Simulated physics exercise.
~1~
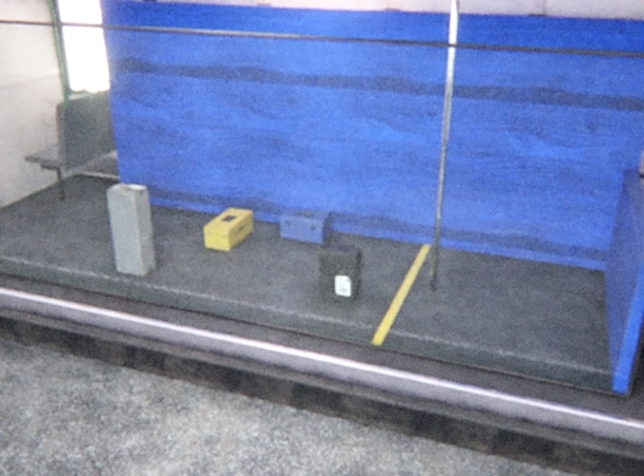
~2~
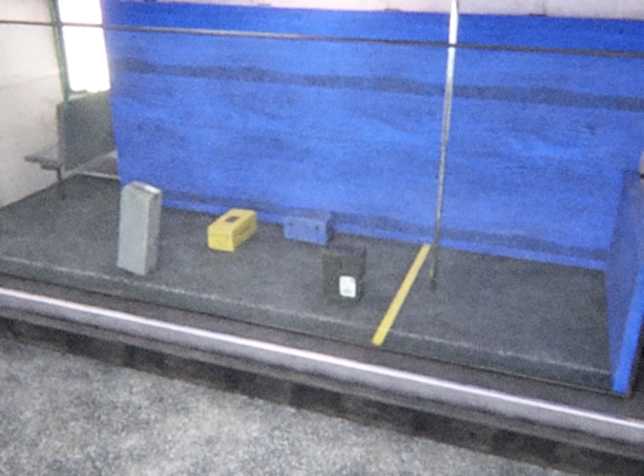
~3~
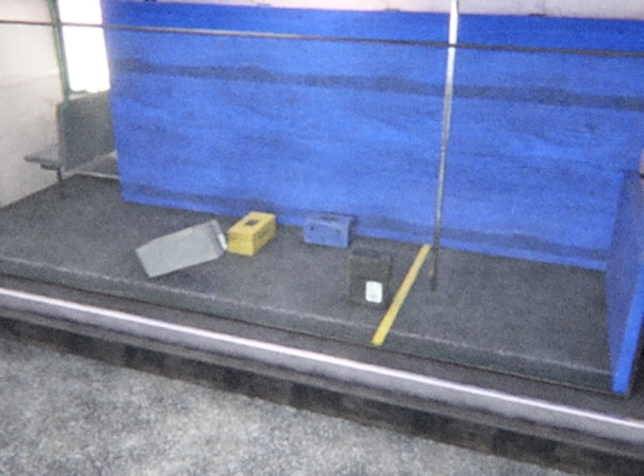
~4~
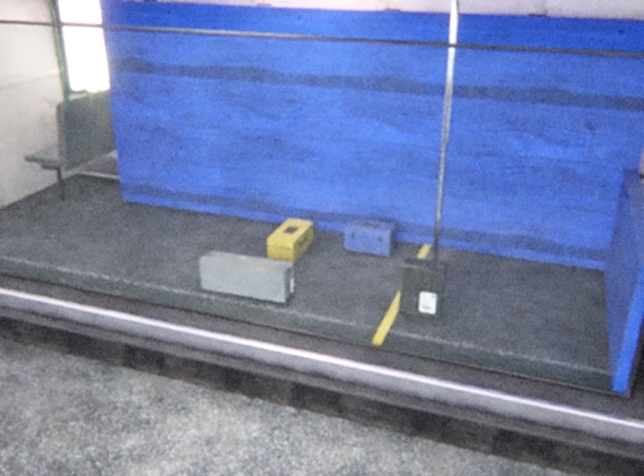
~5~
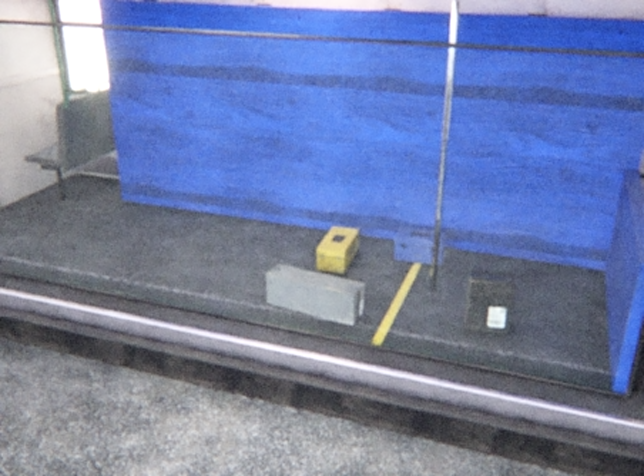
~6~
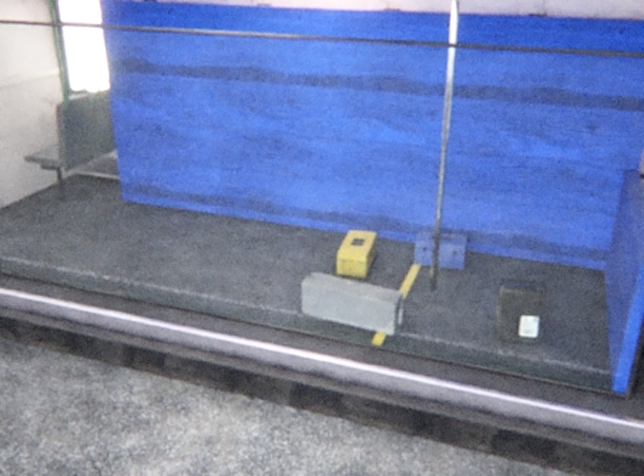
Grey tall box leaning and toppling onto its side, then sliding right with three others, blue toolbox crossing yellow line, yellow stopping short.
